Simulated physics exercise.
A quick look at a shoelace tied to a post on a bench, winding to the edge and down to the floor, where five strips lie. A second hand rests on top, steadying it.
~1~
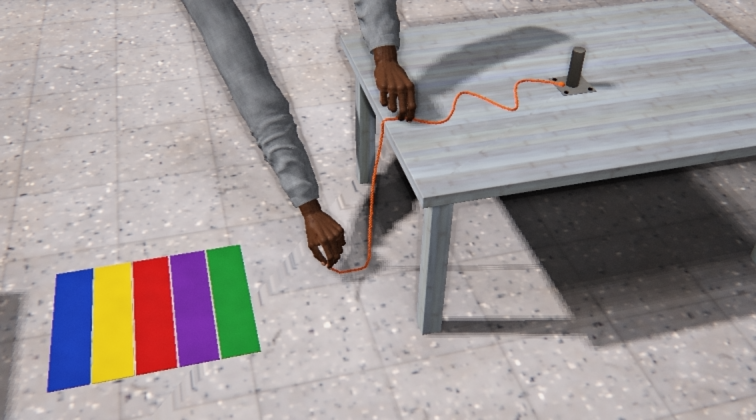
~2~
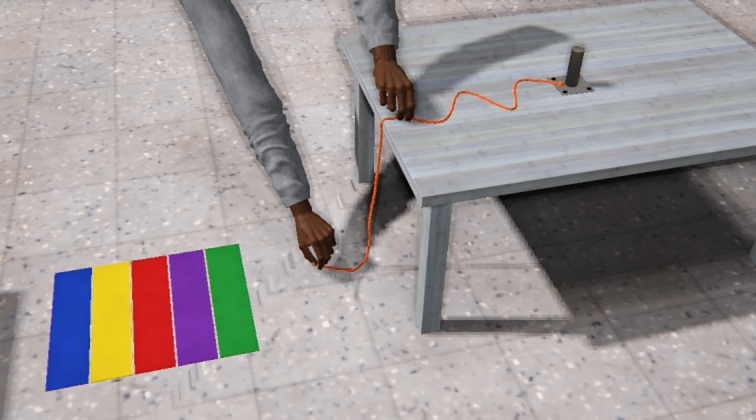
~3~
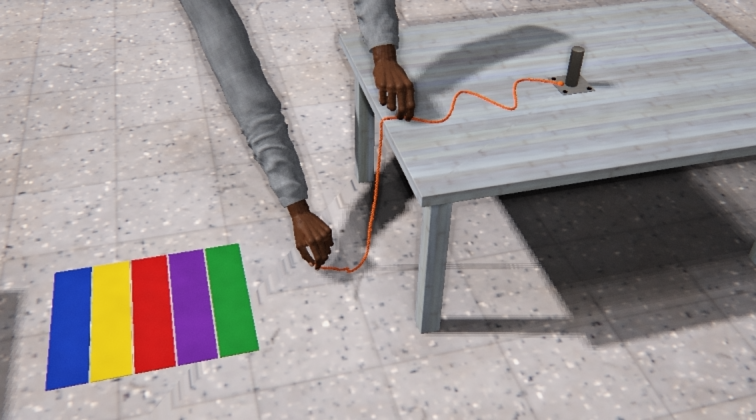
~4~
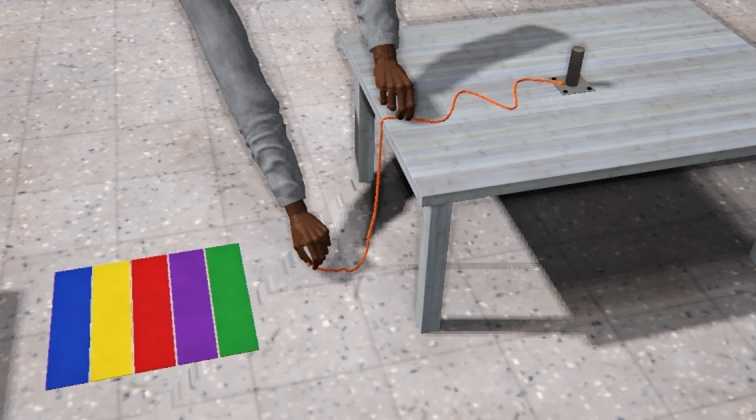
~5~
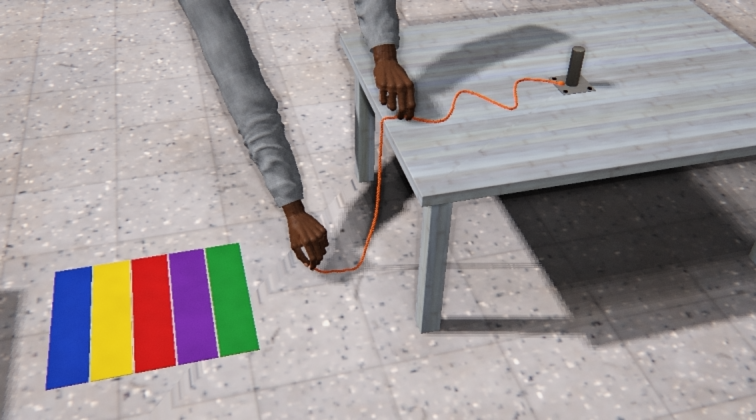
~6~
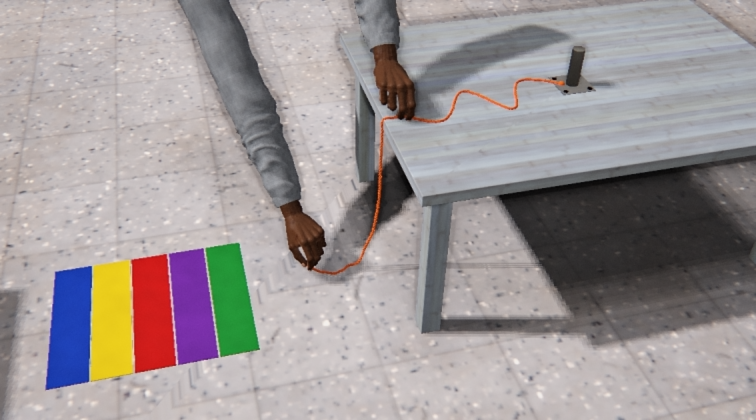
At a bench, one hand rested on an orange shoelace at the edge while the other, down by the floor, drew its loose end slightly left toward five coloured strips.
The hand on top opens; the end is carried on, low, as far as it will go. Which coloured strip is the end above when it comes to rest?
The yellow one.
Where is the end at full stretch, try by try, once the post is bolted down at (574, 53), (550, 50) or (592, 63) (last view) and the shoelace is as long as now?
First close to (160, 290), next close to (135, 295), last close to (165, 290).
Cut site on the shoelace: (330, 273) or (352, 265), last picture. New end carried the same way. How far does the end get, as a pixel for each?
Going through both, you get (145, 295) and then (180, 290).
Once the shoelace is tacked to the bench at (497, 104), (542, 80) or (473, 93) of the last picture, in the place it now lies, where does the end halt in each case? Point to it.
In order: (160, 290), then (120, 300), then (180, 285).
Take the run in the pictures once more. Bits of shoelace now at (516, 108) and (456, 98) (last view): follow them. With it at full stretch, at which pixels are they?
At (474, 101), then (403, 114).
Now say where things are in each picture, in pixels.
The first picture shows end (327, 265); green (238, 333); purple (197, 341); red (156, 349); yellow (113, 357); blue (70, 365).
The second picture shows end (318, 265); shoelace through (525, 80) (498, 105) (451, 111) (383, 124) (374, 196) (367, 256).
The third picture shows end (315, 265).
The fourth picture shows end (313, 265); shoelace through (525, 80) (498, 104) (451, 111) (383, 123) (377, 195) (365, 255).
The fifth picture shows end (310, 266).
The sixth picture shows end (308, 266); shoelace through (525, 80) (498, 104) (452, 111) (383, 123) (379, 195) (363, 255).
Soon after, end near (192, 285); over purple.
Then, end near (142, 294); over red.
At full stretch, end near (110, 299); over yellow. It gets as far as the yellow strip.
